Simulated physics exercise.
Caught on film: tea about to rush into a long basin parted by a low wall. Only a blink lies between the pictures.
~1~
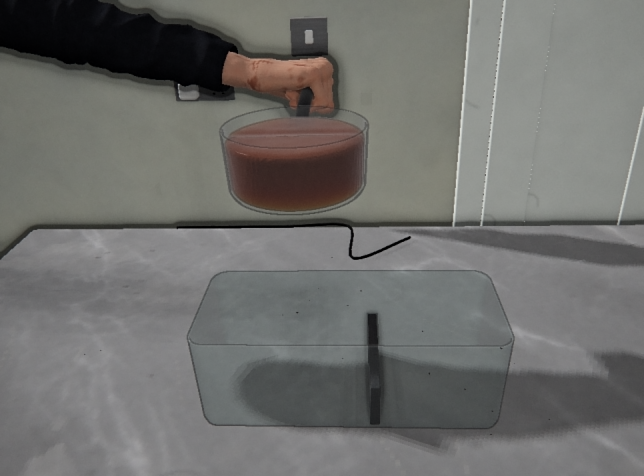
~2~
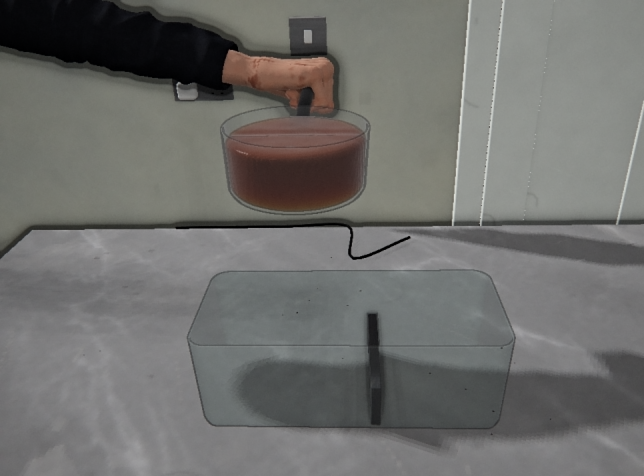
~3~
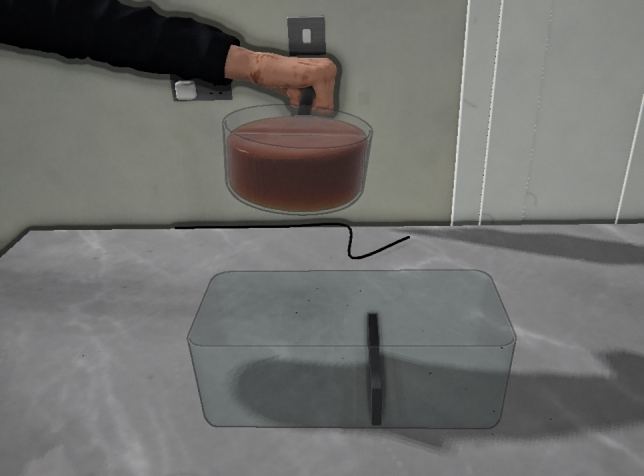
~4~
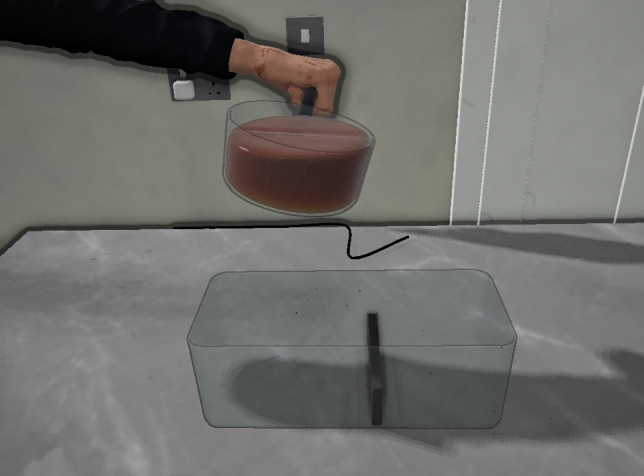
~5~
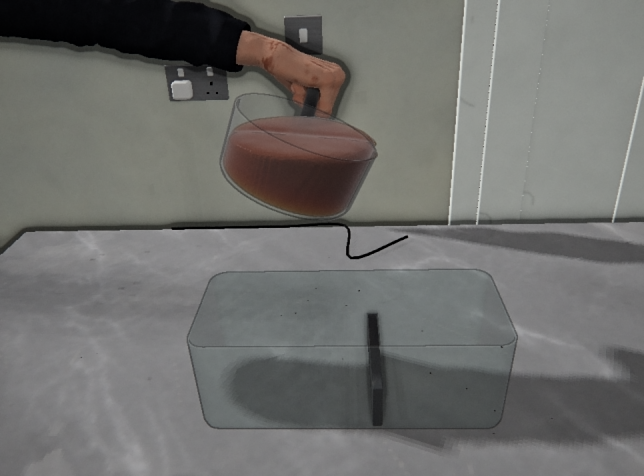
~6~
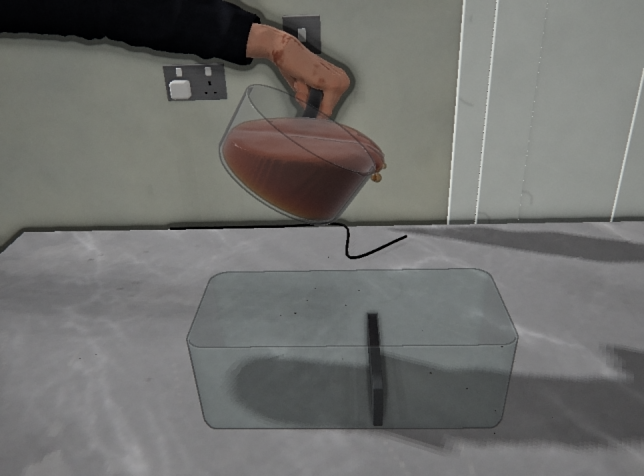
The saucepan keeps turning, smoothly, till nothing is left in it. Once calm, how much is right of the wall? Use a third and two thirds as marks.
It comes to more than two thirds.
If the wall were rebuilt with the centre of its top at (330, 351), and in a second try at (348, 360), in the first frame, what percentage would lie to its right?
The first gives 90 %, the second 80 %.
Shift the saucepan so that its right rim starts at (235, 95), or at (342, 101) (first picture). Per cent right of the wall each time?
Near 10 % and 70 %.
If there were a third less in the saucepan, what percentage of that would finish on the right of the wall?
About 80 per cent.
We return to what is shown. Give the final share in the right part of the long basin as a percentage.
Roughly 75 in a hundred.
A moment on, the saucepan is tipped on its side and 22 per cent is still to pour, 0 is left of the wall and 22 right of it.
Next, the saucepan is tipped right over and 5 per cent is still to pour, 7 is left of the wall and 72 right of it.
Then the saucepan is tipped right over and 1 per cent is still to pour, 16 is left of the wall and 78 right of it.
Later the saucepan is tipped right over and 0 per cent is still to pour, 19 is left of the wall and 78 right of it.
Finally, 20 per cent lies left of the wall, 77 right of it and 3 outside.
